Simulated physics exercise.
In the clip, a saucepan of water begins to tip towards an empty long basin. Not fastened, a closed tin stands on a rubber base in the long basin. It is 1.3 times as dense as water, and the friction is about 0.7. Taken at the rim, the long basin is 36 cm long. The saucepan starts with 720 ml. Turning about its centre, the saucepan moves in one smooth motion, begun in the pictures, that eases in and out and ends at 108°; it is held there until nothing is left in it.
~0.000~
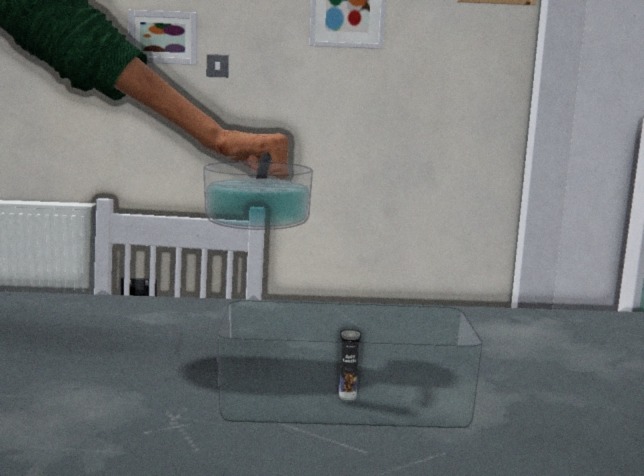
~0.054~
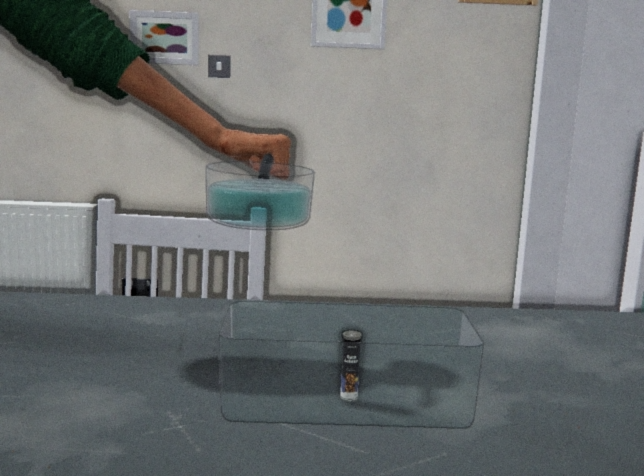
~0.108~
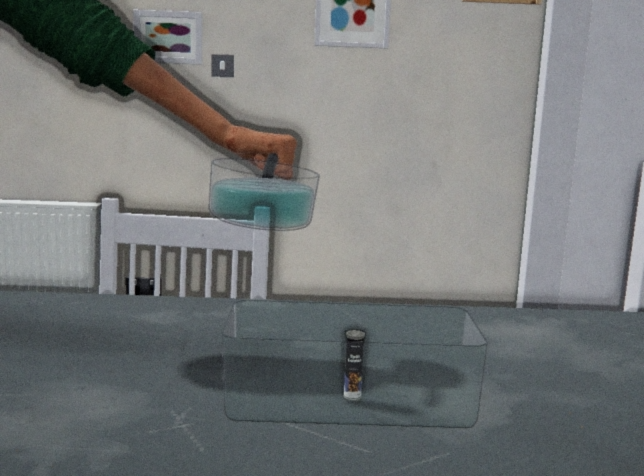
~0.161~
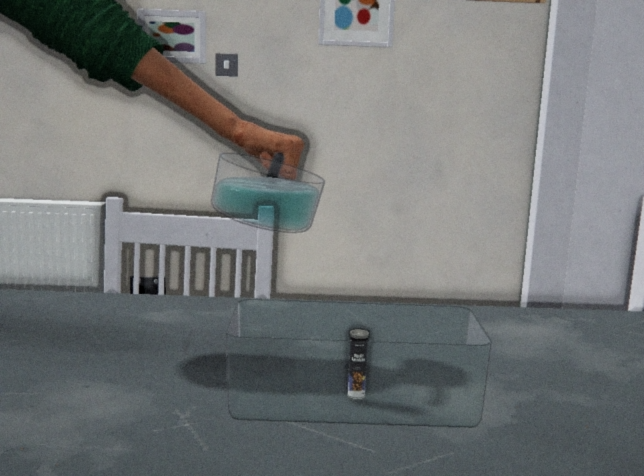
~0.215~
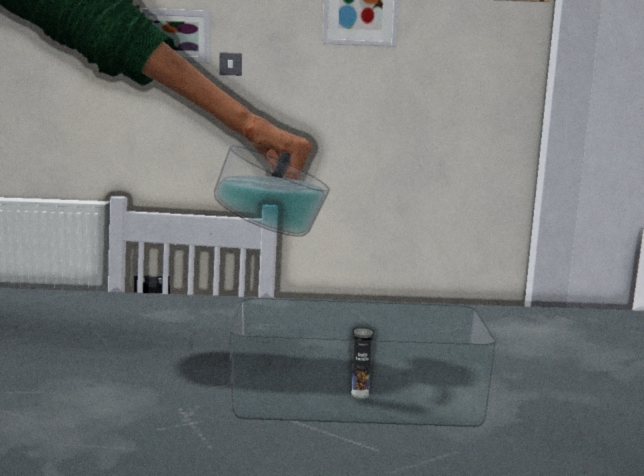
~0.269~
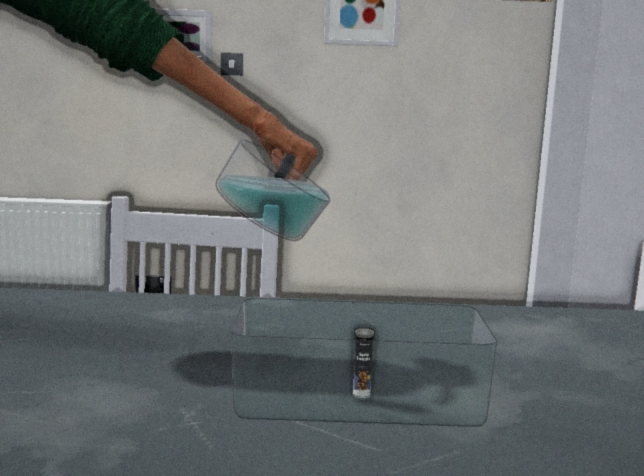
A clear, round container of blue-green liquid, gripped by a hand in a green sleeve, hangs almost level above a long, clear basin in which a small dark tin stands upright. The hand then steadily tilts the container down to the right, and the liquid shifts toward its lower edge.
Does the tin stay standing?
It will tip.
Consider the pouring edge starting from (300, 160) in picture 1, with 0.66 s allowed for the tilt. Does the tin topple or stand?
It tumbles.
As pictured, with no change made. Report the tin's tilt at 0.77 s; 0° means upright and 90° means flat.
I'd say it's tipped close to 0 degrees.
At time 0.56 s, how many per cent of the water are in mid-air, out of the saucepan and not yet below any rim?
Close to 54 per cent, I'd say.
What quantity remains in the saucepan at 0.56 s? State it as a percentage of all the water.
I'd estimate some 26 % remains.
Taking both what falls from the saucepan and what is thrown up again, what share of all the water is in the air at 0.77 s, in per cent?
Around 10 percent of the liquid.
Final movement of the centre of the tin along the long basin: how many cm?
Shift of tin centre: Approx. 7.5 cm.
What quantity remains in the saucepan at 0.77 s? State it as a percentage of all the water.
About 5 per cent.
After 0.56 s the tilt is 94° and 27 per cent is still to pour; the tin stands where it began.
After 0.77 s the tilt is 108° and 5 per cent is still to pour; the tin stands 1 cm from where it began.
After 0.99 s the tilt is 108° and 0 per cent is still to pour; the tin leans 37°.
After 1.23 s the tilt is 108° and 0 per cent is still to pour; the tin lies on its side.
In the end the tin lies on its side.
